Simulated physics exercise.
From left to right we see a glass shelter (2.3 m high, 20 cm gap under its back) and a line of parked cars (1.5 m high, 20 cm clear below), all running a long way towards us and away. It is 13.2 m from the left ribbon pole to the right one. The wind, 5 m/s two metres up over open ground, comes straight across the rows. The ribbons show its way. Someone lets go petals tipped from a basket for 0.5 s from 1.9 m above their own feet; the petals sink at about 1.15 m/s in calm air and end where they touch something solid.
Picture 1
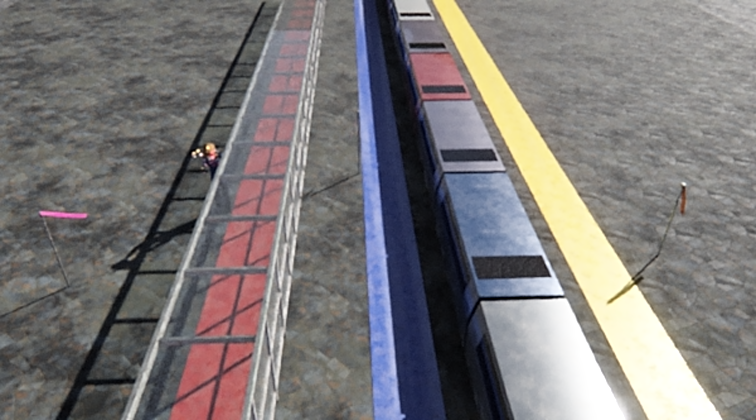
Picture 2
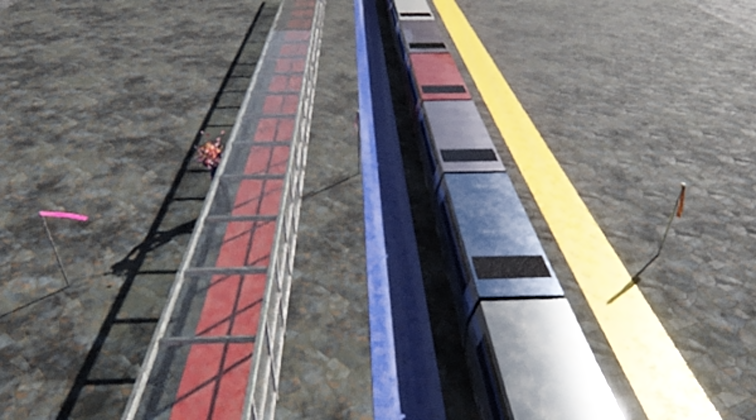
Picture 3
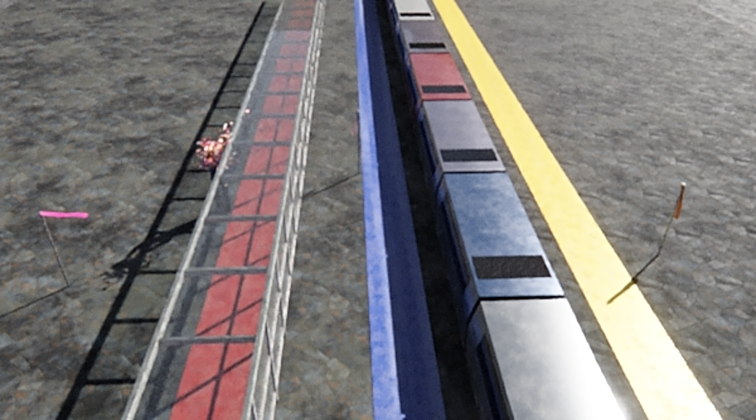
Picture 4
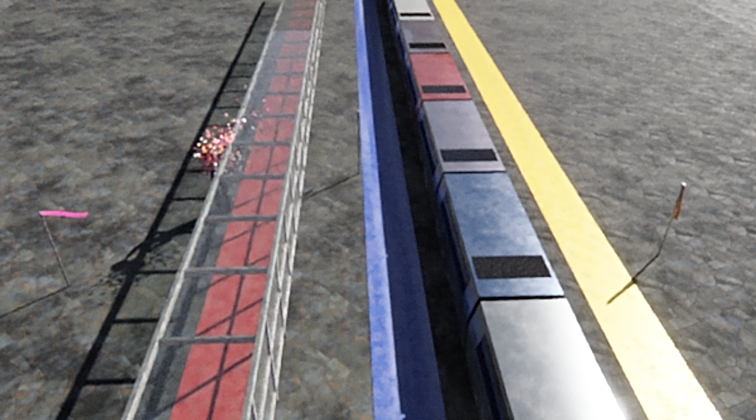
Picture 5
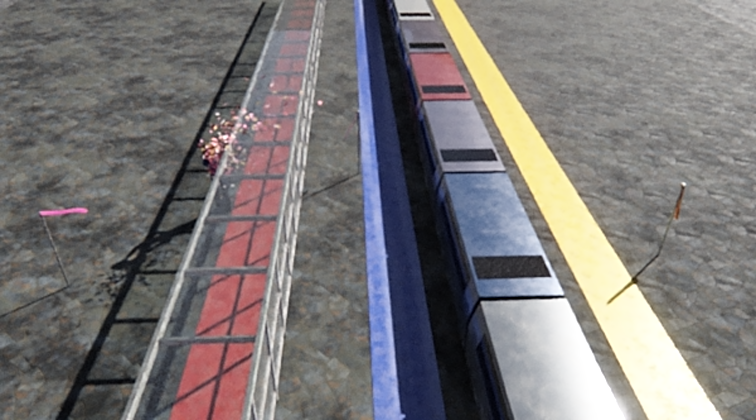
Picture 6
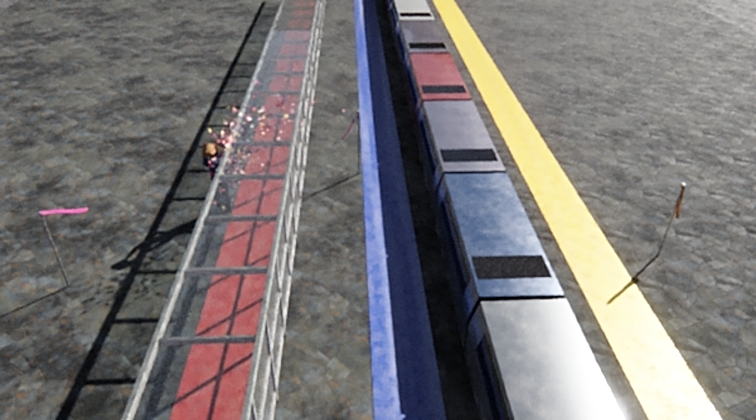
A small burst of pink and white petals puffed out beside the long glass shelter on the left and spread rightward over its roof, while the line of parked cars stayed still.
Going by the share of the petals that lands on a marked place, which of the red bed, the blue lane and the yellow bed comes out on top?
The red one.
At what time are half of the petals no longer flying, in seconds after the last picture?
Near 1.8 s.
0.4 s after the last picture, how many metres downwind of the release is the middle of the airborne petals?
Roughly 1.0 m.
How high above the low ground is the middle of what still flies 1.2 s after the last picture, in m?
About 2.2 m.
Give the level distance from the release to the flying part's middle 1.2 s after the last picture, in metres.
About 3.0 m.
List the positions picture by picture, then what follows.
The first frame shows the left ribbon ends at (86, 216), leaning 90 degrees to the right, the petals in the air span x = 195 to 220 around y = 155 and it comes from (209, 155).
The second frame shows the right ribbon ends at (678, 217), hanging almost straight, the petals in the air span x = 200 to 225 around y = 155, the red one passes (244, 262), the blue one passes (393, 258) and the yellow one passes (589, 254).
The third frame shows the petals in the air span x = 200 to 230 around y = 155 and the top of the line of parked cars crosses (473, 168).
The fourth frame shows the left ribbon ends at (87, 214), leaning 90 degrees to the right, the petals in the air span x = 205 to 245 around y = 155, the red one passes (258, 202), the blue one passes (386, 200) and the yellow one passes (556, 196).
The fifth frame shows the right ribbon ends at (676, 219), hanging almost straight and the petals in the air span x = 210 to 270 around y = 150.
The sixth frame shows the inner ribbon ends at (342, 139), leaning 30 degrees to the left, the petals in the air span x = 215 to 295 around y = 150 and the top of the glass shelter crosses (261, 141).
Then, 0.4 s after the last picture, 1 % lies on the red bed, 0 % on the blue lane and 0 % on the yellow bed; 15 % has touched down or left; the middle of what still flies is 2.0 m above the low ground, near (257, 152).
Then, 1.2 s after the last picture, 14 % lies on the red bed, 0 % on the blue lane and 0 % on the yellow bed; 38 % has touched down or left; the middle of what still flies is 2.1 m above the low ground, near (346, 147).
Then, 2.7 s after the last picture, 26 % lies on the red bed, 2 % on the blue lane and 0 % on the yellow bed; 69 % has touched down or left; the middle of what still flies is 1.7 m above the low ground, near (524, 158).
Then, 7.2 s after the last picture, 27 % lies on the red bed, 6 % on the blue lane and 2 % on the yellow bed; 98 % has touched down or left.
Then, 44.2 s after the last picture, 27 % lies on the red bed, 6 % on the blue lane and 2 % on the yellow bed; 100 % has touched down or left.
